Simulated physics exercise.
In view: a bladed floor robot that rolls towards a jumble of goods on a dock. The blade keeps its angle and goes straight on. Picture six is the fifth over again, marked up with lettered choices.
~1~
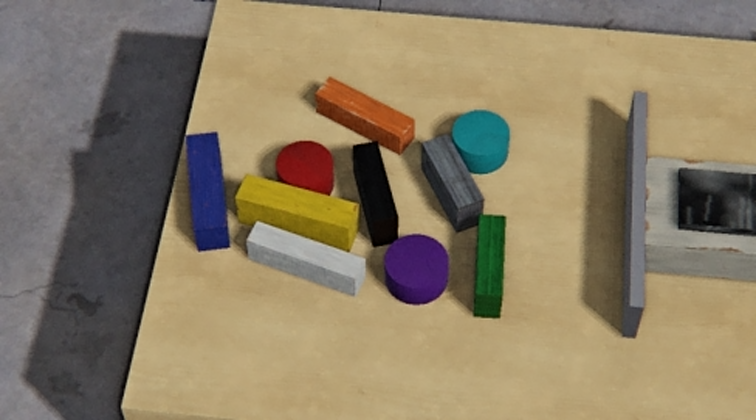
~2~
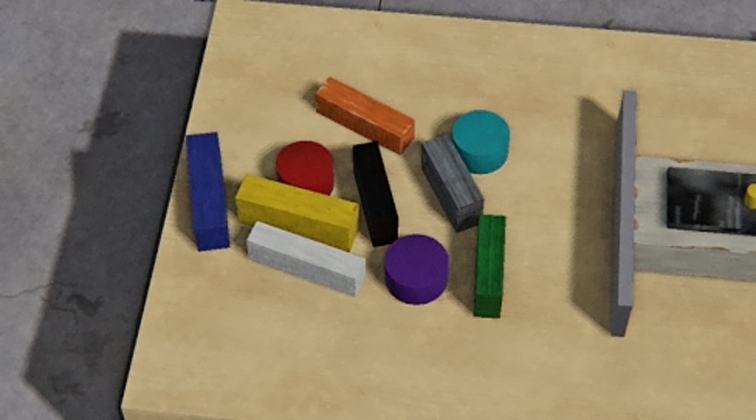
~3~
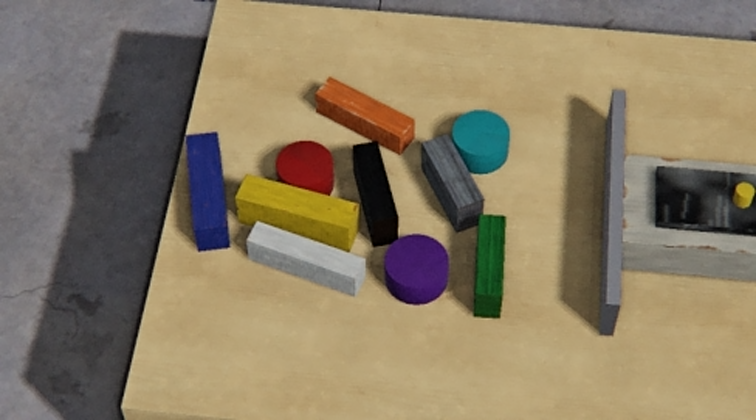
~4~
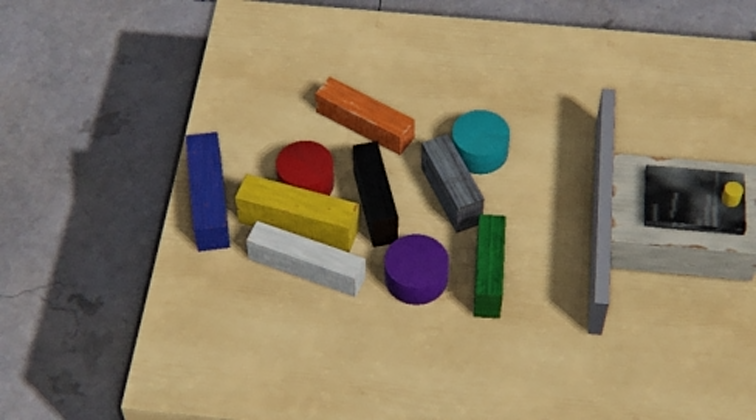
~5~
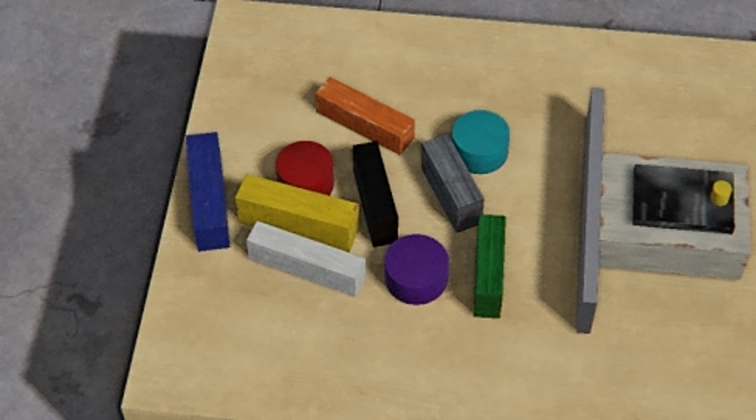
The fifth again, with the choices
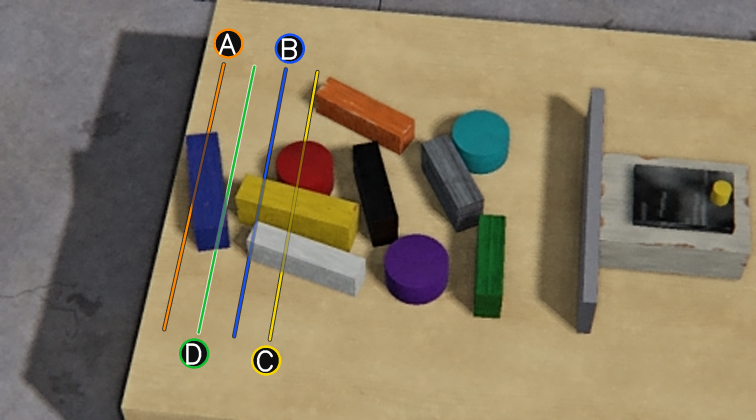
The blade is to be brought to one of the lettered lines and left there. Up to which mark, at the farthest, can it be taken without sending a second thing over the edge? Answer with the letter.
It can go as far as C.
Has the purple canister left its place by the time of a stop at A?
Yes.
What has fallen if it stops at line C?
The blue bar.
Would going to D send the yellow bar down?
Yes.
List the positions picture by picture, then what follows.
Orange bar (365, 116); red canister (305, 174); yellow bar (298, 213), in the first picture.
Robot (710, 200); green stick (489, 266), in the second picture.
Robot (699, 199); grey stick (452, 183), in the third picture.
Robot (687, 198); blue bar (208, 191), in the fourth picture.
Robot (676, 197); purple canister (417, 270); orange bar (365, 116); red canister (305, 174), in the fifth picture.
On the marked copy, A at (196, 189); B at (262, 195); C at (295, 198); D at (228, 192).
Following C. Soon after the start, robot (567, 187); green stick (459, 263); turquoise canister (454, 139).
Later, robot (458, 178); blue bar (184, 187); yellow bar (253, 208).
In the end, robot (378, 171); blue bar over the edge; yellow bar (176, 206); one fallen.
As for the rest, A drops seven; B drops two; D drops five.
